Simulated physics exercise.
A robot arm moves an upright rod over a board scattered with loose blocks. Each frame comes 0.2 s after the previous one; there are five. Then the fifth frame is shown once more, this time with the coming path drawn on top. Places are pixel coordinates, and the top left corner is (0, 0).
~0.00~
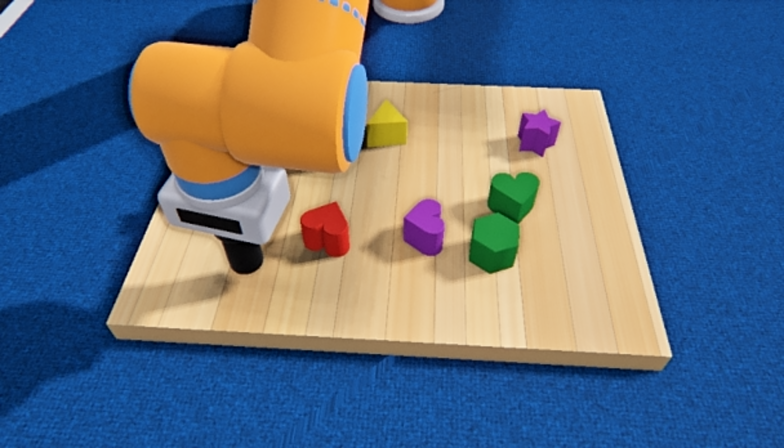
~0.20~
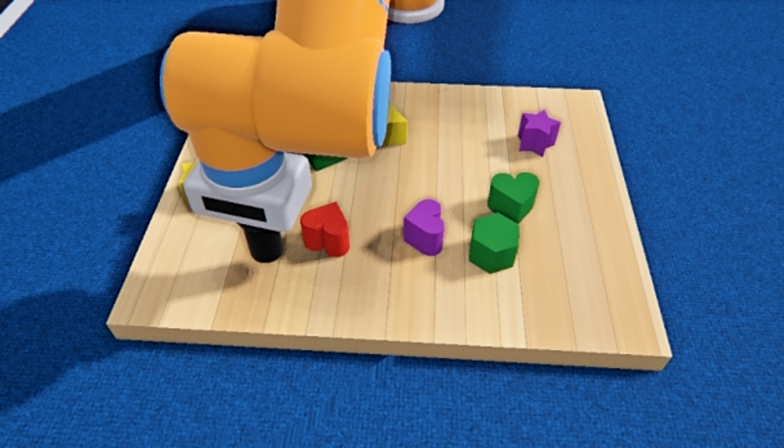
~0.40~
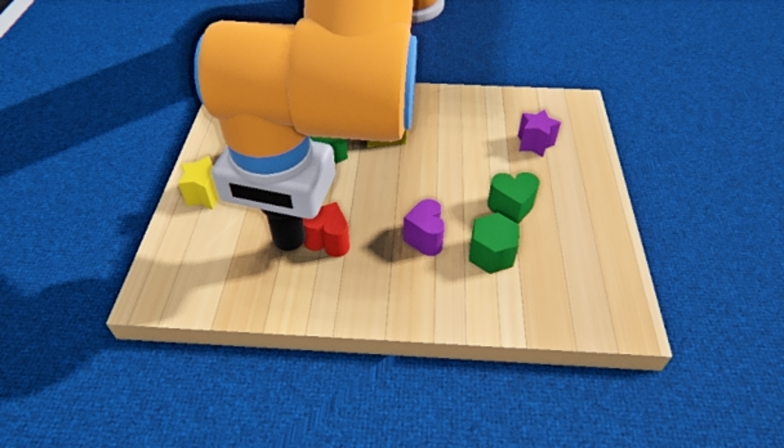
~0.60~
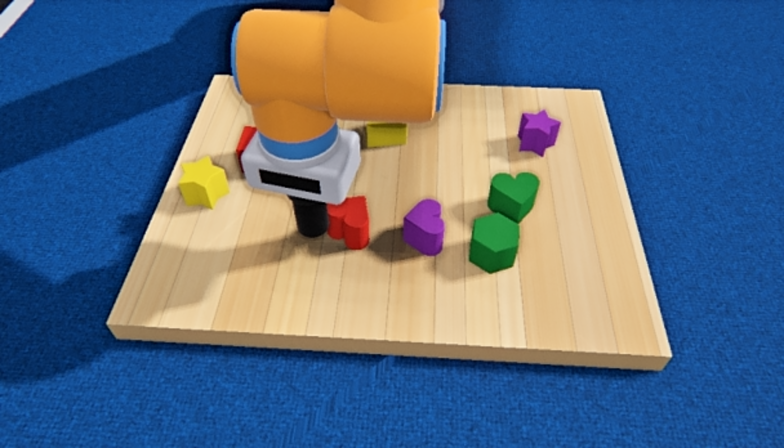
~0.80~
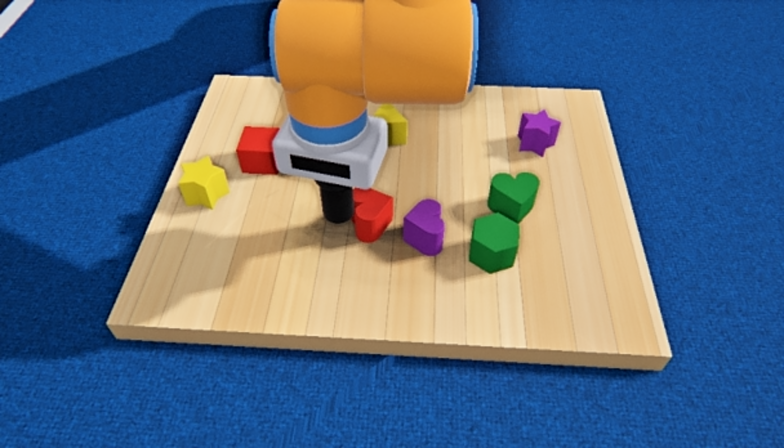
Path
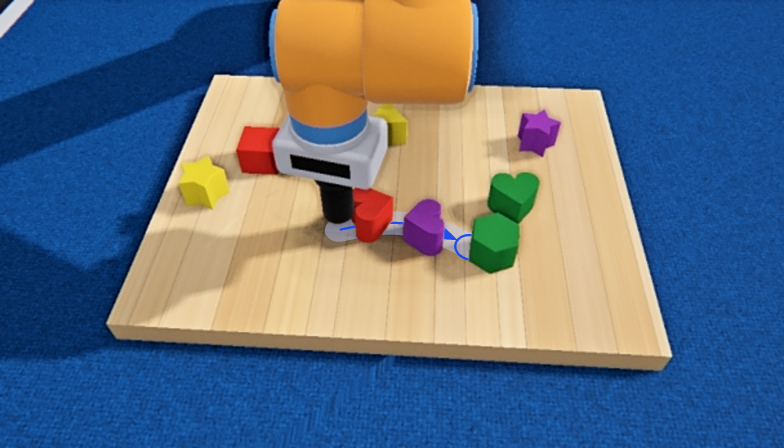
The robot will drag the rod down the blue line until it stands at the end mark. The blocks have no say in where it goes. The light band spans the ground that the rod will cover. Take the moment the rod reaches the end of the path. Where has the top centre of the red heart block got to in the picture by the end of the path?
Final place: (466, 194).
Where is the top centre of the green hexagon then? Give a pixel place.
(539, 249)
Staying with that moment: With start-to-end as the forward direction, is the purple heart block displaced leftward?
No, that is not what happens.
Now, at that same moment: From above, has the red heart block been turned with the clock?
No
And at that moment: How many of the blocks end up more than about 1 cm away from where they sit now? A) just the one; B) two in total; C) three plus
Correct choice: C.
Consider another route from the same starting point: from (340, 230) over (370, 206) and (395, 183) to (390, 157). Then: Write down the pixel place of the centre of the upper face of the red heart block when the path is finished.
When the path ends, it will be at (407, 185).
The drawn path runs from (340, 230) via (385, 223) and (430, 229), ending at (471, 247).
The first path, step by step. One third of the way, rod at (386, 207); red heart block at (416, 194); purple heart block at (440, 218), turned 15° clockwise.
Two thirds of the way, rod at (433, 213); red heart block at (456, 192), turned 25° anticlockwise; purple heart block at (466, 224), turned 30° clockwise; green hexagon at (507, 236).
At the end, rod at (474, 231); red heart block at (466, 194), turned 55° anticlockwise; purple heart block at (497, 247); green hexagon at (539, 249); green heart block not moved.
